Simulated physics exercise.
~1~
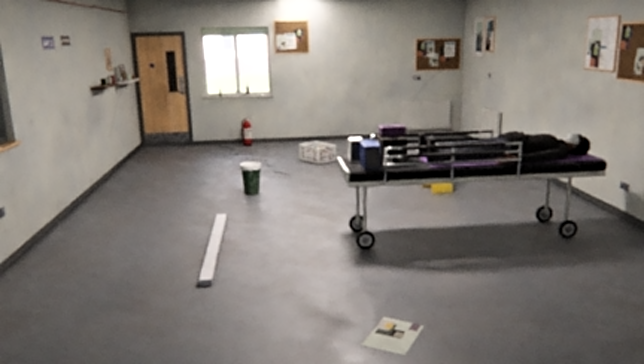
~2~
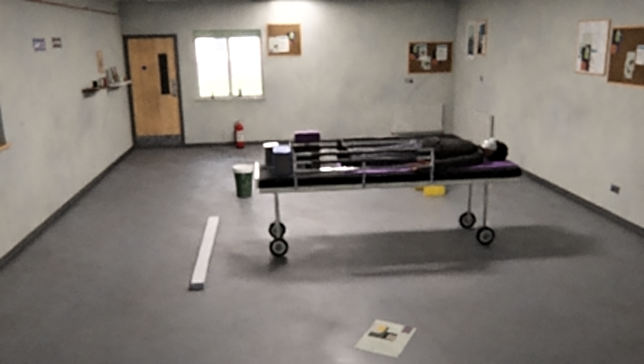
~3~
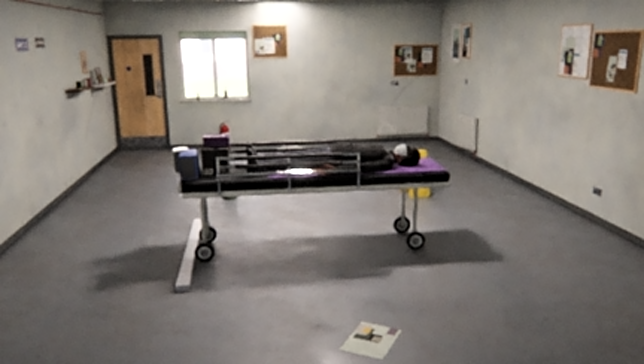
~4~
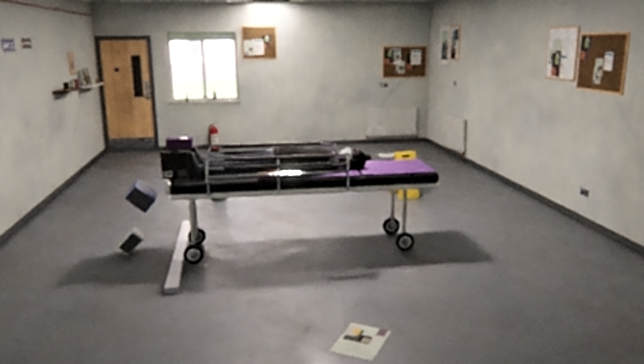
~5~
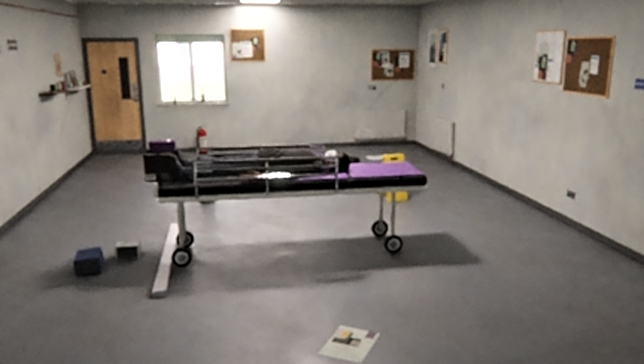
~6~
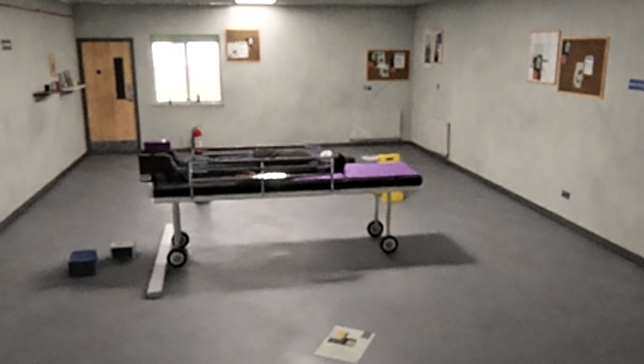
A wheeled gurney with a purple and black top, carrying a dark-clothed figure lying flat, rolls left across a grey-floored room seen from the side, slightly above. A wooden door, bright window and red extinguisher stand behind, with noticeboards on the walls and a pale strip lying ahead on the floor. The front wheels meet the strip and the gurney stops, while the figure and the items slide on towards the left end. A blue box and a smaller pale one tumble off that end. Both come to rest on the floor, while a purple box and black bag stay aboard.
